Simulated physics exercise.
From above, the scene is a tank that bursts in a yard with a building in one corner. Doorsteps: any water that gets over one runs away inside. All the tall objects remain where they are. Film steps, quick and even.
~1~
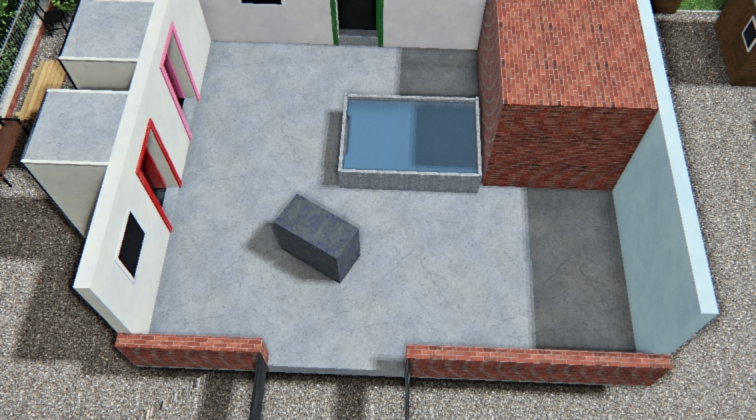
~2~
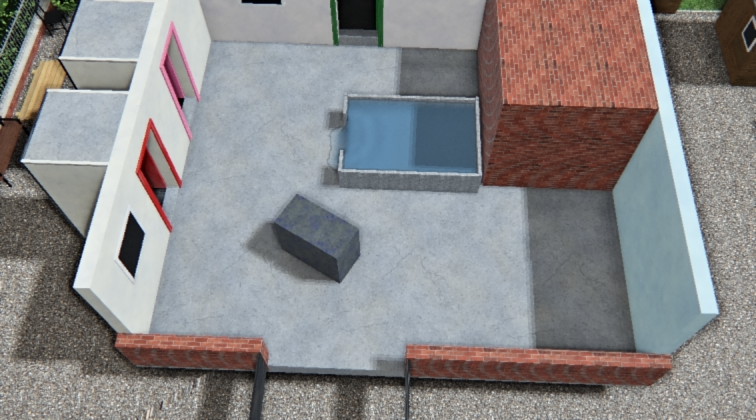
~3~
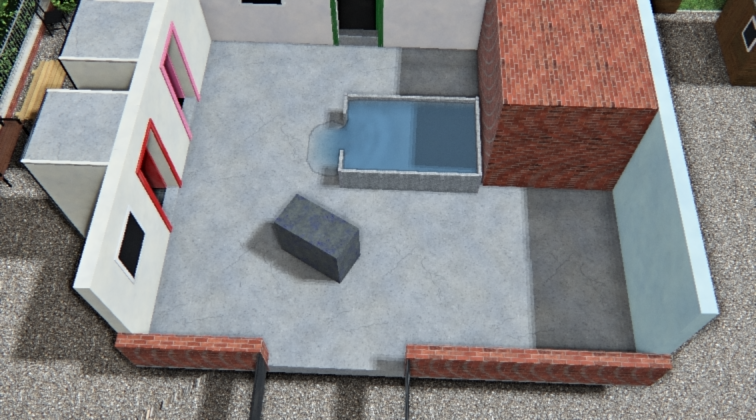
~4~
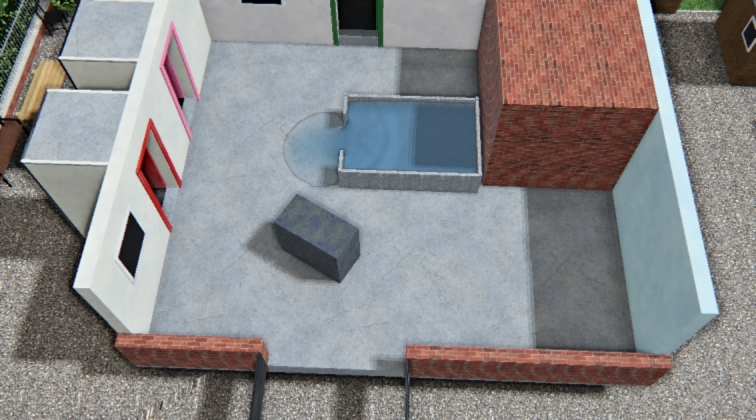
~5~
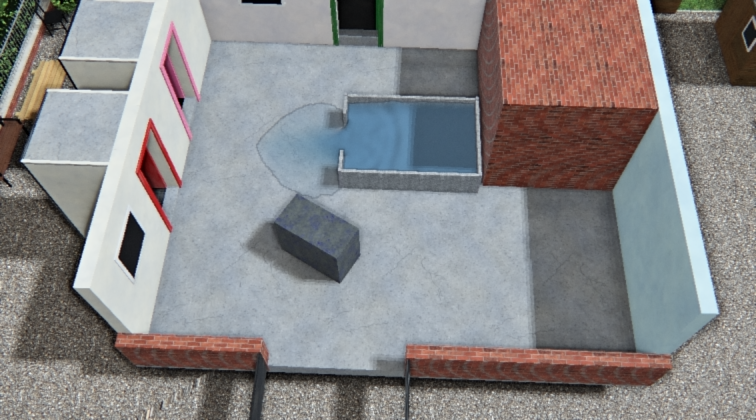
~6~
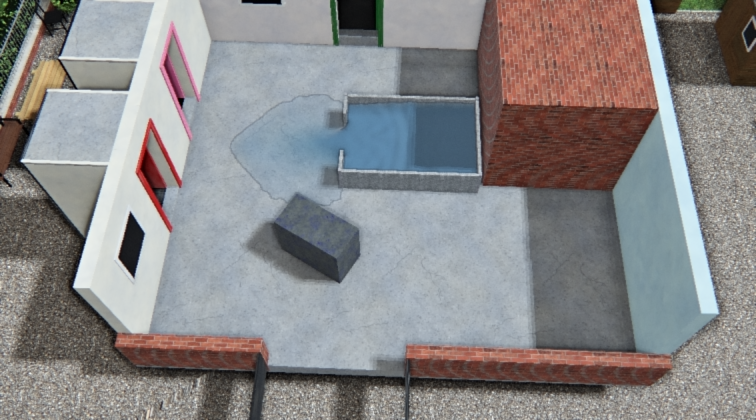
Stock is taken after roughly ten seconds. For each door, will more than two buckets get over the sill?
Outcome: The pink door is going to be at or under the line; the green door is going to be at or under the line; the red door is going to be over the line.
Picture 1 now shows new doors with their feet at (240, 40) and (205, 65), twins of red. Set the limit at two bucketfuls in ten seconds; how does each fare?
Going through them as given, the first one tops the limit and the second one tops the limit.
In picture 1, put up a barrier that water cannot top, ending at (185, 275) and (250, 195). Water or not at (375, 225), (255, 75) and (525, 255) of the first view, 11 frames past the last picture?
Taking them in order, I'd say parched, soaked and parched.
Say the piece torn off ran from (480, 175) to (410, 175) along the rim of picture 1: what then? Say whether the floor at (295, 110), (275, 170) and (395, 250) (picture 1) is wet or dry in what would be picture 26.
In turn: Untouched, untouched, swamped.
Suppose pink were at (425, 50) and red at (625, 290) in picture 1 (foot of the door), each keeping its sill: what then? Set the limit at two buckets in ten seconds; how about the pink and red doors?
As I see it, the pink one remains short of it; the red one remains short of it.
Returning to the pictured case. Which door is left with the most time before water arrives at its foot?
I'd say the green-painted one.
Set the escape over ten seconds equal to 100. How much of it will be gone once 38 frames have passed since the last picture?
Close to 40 per cent, I'd say.
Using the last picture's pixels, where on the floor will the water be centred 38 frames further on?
Around pixel (316, 161) of the last picture.
A moment on, water covers 20 % of the floor; the pink door wet at the sill, nothing in, the green door not reached, the red door not reached.
Next, water covers 30 % of the floor; the pink door wet at the sill, nothing in, the green door not reached, the red door under two buckets in.
Then, water covers 35 % of the floor; the pink door wet at the sill, nothing in, the green door not reached, the red door over two buckets in.
Later, water covers 55 % of the floor; the pink door wet at the sill, nothing in, the green door wet at the sill, nothing in, the red door over two buckets in.
In the end, water covers 75 % of the floor; the pink door wet at the sill, nothing in, the green door wet at the sill, nothing in, the red door over two buckets in.
